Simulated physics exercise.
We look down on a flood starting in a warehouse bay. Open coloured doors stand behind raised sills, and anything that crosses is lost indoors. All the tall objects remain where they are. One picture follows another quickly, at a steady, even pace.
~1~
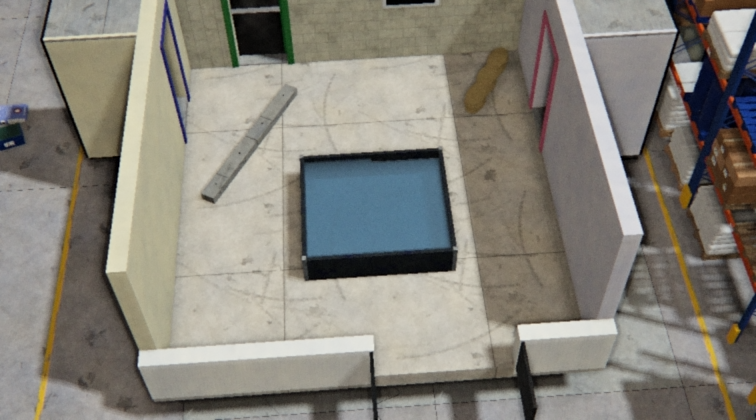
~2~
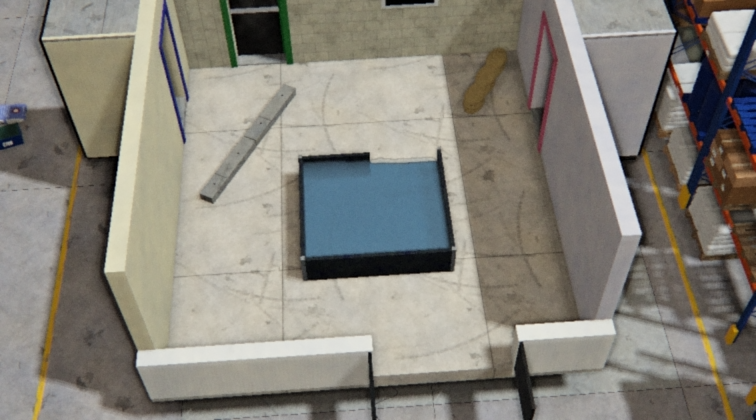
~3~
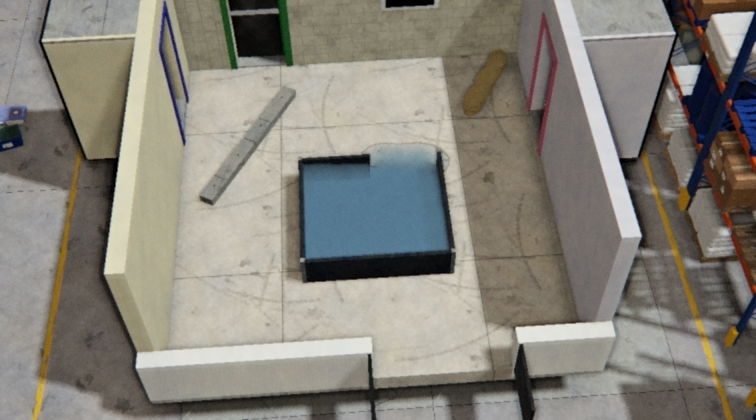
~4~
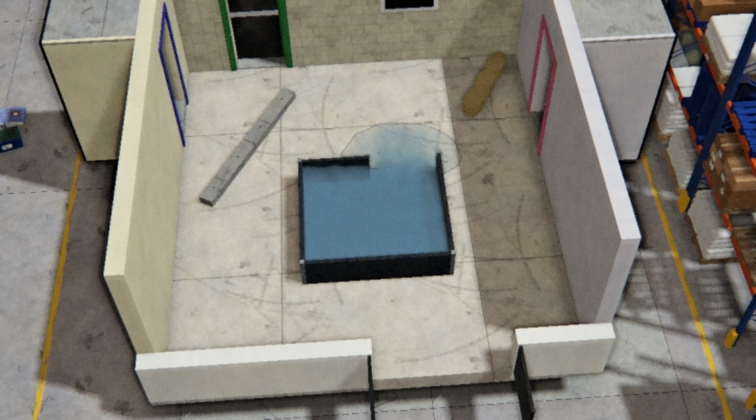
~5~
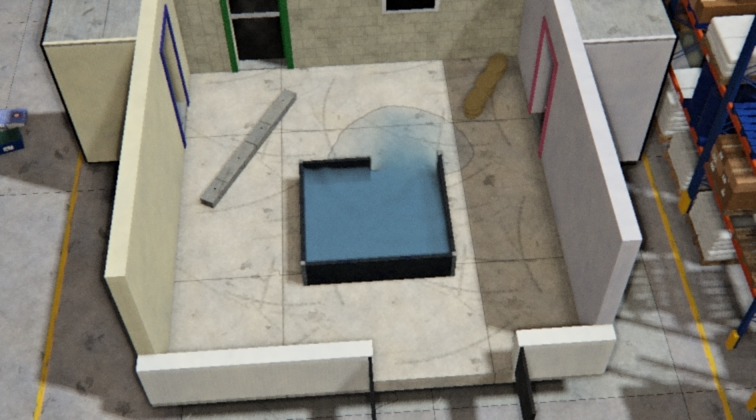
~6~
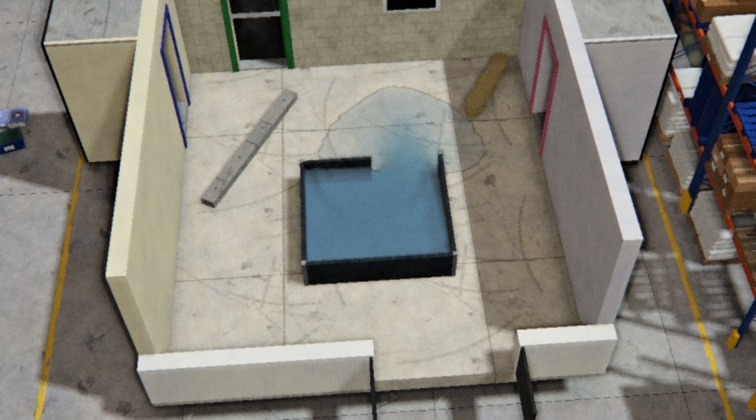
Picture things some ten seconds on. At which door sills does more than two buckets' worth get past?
As I see it, the blue door does not pass two buckets. The pink door passes two buckets. The green door passes two buckets.
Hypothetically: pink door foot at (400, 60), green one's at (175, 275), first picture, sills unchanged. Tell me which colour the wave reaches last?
The door marked green.
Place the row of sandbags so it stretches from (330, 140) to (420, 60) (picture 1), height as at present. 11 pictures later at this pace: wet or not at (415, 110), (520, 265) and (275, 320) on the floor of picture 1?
Reading the three places in turn gives drenched, bare, bare.
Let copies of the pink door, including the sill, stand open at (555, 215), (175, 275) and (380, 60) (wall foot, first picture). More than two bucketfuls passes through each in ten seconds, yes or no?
Door one stays inside the limit, door two stays inside the limit, door three breaks the limit.
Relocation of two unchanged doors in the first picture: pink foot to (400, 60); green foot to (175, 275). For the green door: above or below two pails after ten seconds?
Afterwards, the green one stays beneath the mark.
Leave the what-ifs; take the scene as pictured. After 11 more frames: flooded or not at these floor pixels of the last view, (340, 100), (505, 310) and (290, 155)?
Taking them as listed, they are waterlogged, spared and spared.
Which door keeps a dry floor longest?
Observed: The blue one.
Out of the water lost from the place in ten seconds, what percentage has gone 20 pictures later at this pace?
Roughly 20 percent.
A moment on, water covers 20 % of the floor; the blue door not reached, the pink door not reached, the green door not reached.
Next, water covers 25 % of the floor; the blue door not reached, the pink door under two buckets in, the green door wet at the sill, nothing in.
Then, water covers 35 % of the floor; the blue door not reached, the pink door over two buckets in, the green door under two buckets in.
Later, water covers 60 % of the floor; the blue door wet at the sill, nothing in, the pink door over two buckets in, the green door over two buckets in.
In the end, water covers 85 % of the floor; the blue door wet at the sill, nothing in, the pink door over two buckets in, the green door over two buckets in.
